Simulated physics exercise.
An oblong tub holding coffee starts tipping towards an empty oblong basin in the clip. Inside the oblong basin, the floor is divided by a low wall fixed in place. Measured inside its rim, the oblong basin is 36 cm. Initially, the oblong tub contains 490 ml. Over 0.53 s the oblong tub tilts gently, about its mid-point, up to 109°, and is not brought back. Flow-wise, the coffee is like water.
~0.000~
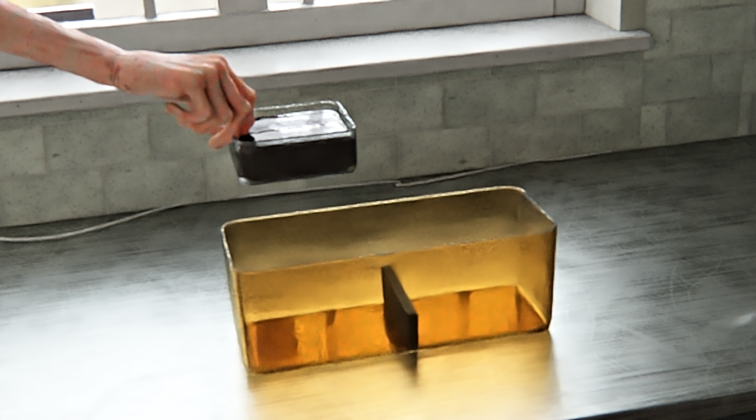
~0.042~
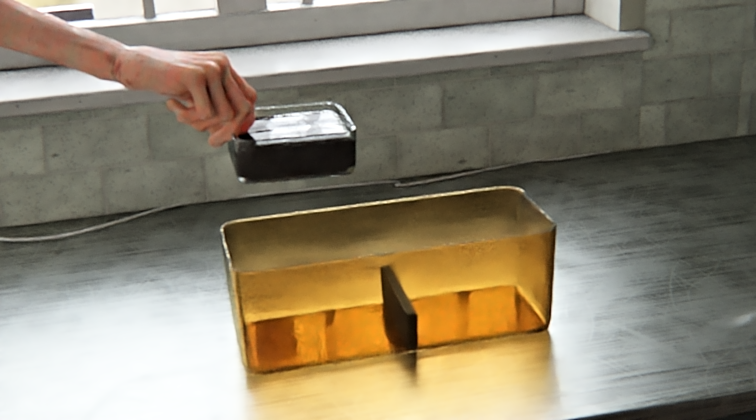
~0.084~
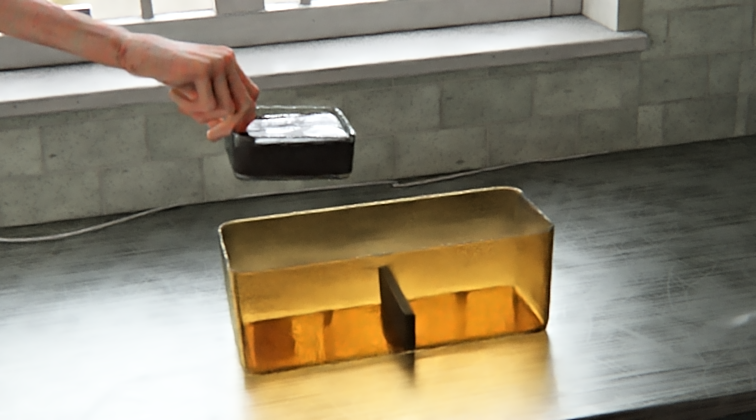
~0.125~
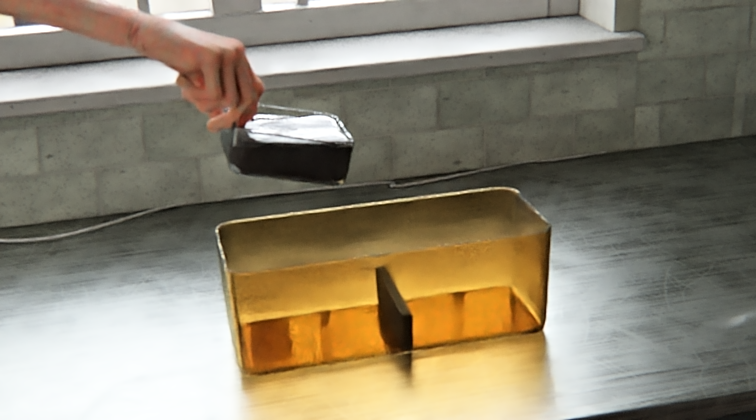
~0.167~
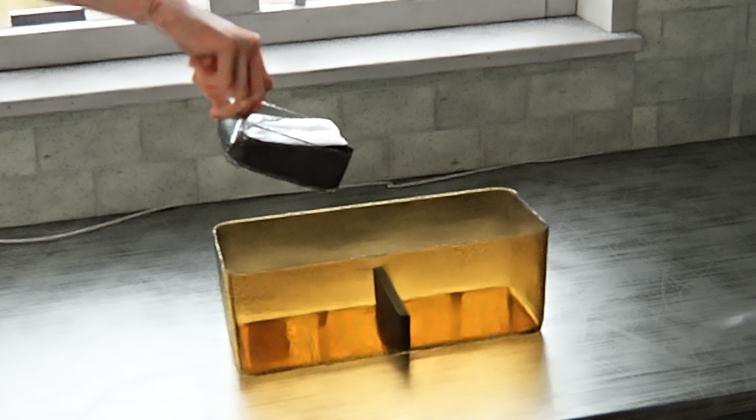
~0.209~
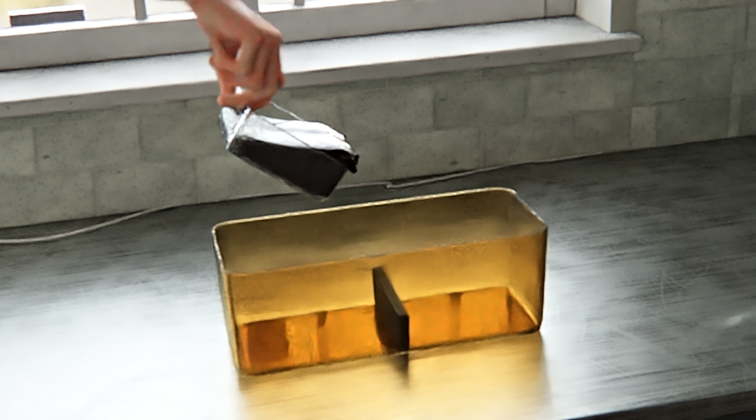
In this clip, a hand holds a small oblong tub of dark liquid above an amber oblong basin with a dark divider, then gradually tilts it down to the right until a little liquid edges over the lower rim.
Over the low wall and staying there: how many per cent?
54 out of 100.
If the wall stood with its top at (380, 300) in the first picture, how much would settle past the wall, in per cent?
In that case, some 75 percent.
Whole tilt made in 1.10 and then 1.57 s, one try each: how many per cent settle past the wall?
65 and 65 %.
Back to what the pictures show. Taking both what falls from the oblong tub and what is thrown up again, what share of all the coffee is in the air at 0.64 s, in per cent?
In-air share: About 5 %.
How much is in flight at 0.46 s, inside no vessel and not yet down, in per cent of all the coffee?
24 per cent.
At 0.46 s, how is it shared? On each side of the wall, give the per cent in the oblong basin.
About 28 left, 42 right.
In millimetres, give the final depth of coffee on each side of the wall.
Some 8 mm on the left and some 12 mm on the right.
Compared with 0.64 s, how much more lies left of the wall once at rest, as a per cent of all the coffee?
Close to 4% of the whole.
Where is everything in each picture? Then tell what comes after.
In the first picture, it leans 0°; its right rim is at (347, 117); the coffee meets the walls at (233, 133) and (345, 121); the oblong basin's rim runs from (227, 249) to (538, 208); the wall's top is at (398, 289).
In the second picture, it leans 2°; its right rim is at (347, 119); the coffee meets the walls at (232, 133) and (344, 122).
In the third picture, it leans 7°; its right rim is at (346, 124); the coffee meets the walls at (231, 132) and (343, 125).
In the fourth picture, it leans 14°; its right rim is at (345, 132); the coffee meets the walls at (229, 130) and (342, 128).
In the fifth picture, it leans 25°; its right rim is at (343, 142); the coffee meets the walls at (226, 127) and (340, 134); 3 per cent is over the edge.
In the sixth picture, it leans 37°; its right rim is at (340, 155); the coffee meets the walls at (223, 126) and (321, 134); 10 per cent is over the edge.
By 0.46 s the tilt is 104° and 6 per cent is still to pour, 27 is left of the wall and 42 right of it.
By 0.64 s the tilt is 109° and 1 per cent is still to pour, 39 is left of the wall and 54 right of it.
By 0.82 s the tilt is 109° and 0 per cent is still to pour, 42 is left of the wall and 53 right of it.
By 1.03 s the tilt is 109° and 0 per cent is still to pour, 43 is left of the wall and 54 right of it.
At rest 43 per cent lies left of the wall, 54 right of it and 3 outside.
